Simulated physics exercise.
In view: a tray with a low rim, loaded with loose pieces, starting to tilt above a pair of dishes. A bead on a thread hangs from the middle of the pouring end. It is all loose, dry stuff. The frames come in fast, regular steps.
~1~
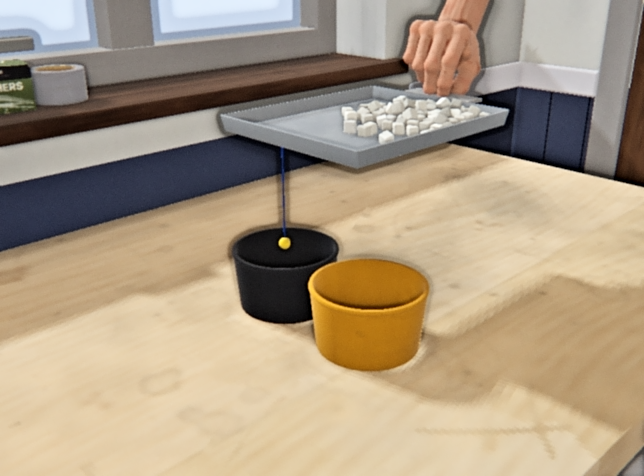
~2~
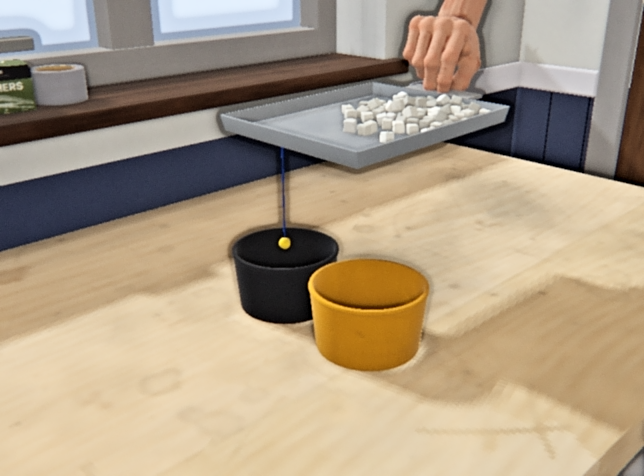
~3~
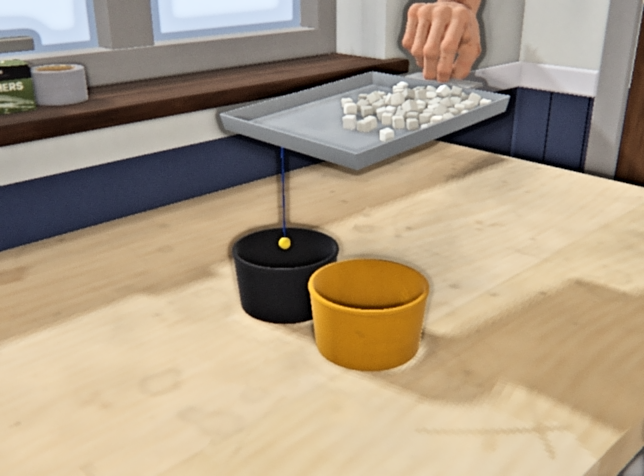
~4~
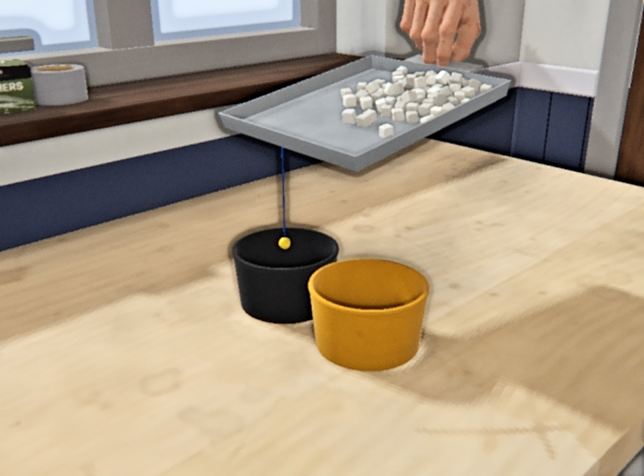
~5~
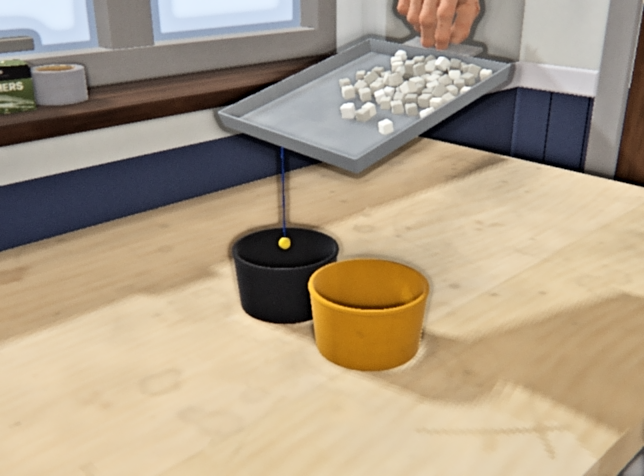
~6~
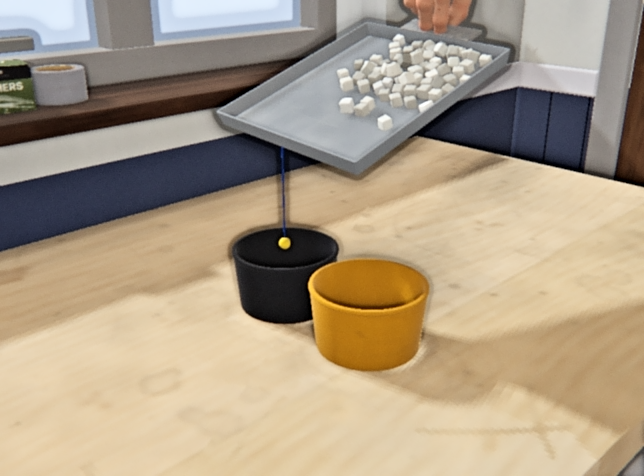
We see a hand holding a gray tray of white cubes above a black dish and an orange dish, a yellow bead hanging from it; the tray starts level, then its far side rises, tilting it steadily more steeply.
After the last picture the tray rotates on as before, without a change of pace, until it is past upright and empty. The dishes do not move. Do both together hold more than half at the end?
Caught overall: Under half.
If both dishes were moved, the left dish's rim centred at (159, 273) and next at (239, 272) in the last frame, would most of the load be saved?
The first try: Below a half. The second: Most of it.
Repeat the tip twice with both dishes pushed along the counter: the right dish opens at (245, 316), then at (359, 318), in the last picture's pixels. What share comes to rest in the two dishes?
First some 30, then 70 per cent.
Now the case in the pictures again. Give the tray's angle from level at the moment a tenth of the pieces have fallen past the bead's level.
Roughly 70°.
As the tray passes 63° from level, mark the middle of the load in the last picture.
Roughly at (328, 125).
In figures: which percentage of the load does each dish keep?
For the left dish some 0 %, for the right dish some 20 %.
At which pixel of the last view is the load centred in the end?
Around (265, 363).
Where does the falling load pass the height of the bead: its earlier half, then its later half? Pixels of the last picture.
The first part at (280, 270); the rest at (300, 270).
Just after the last frame, tray tipped steeply; almost all on the tray; about a tenth in the air.
A moment on, tray tipped past a quarter turn; roughly two thirds on the tray; about a tenth in the right dish; roughly a quarter outside both; just a few in the air.
Further on, tray tipped past a quarter turn; about a tenth in the right dish; the larger part outside both.
When it is over, tray tipped past a quarter turn; about a tenth in the right dish; not one in the left dish; the larger part outside both.
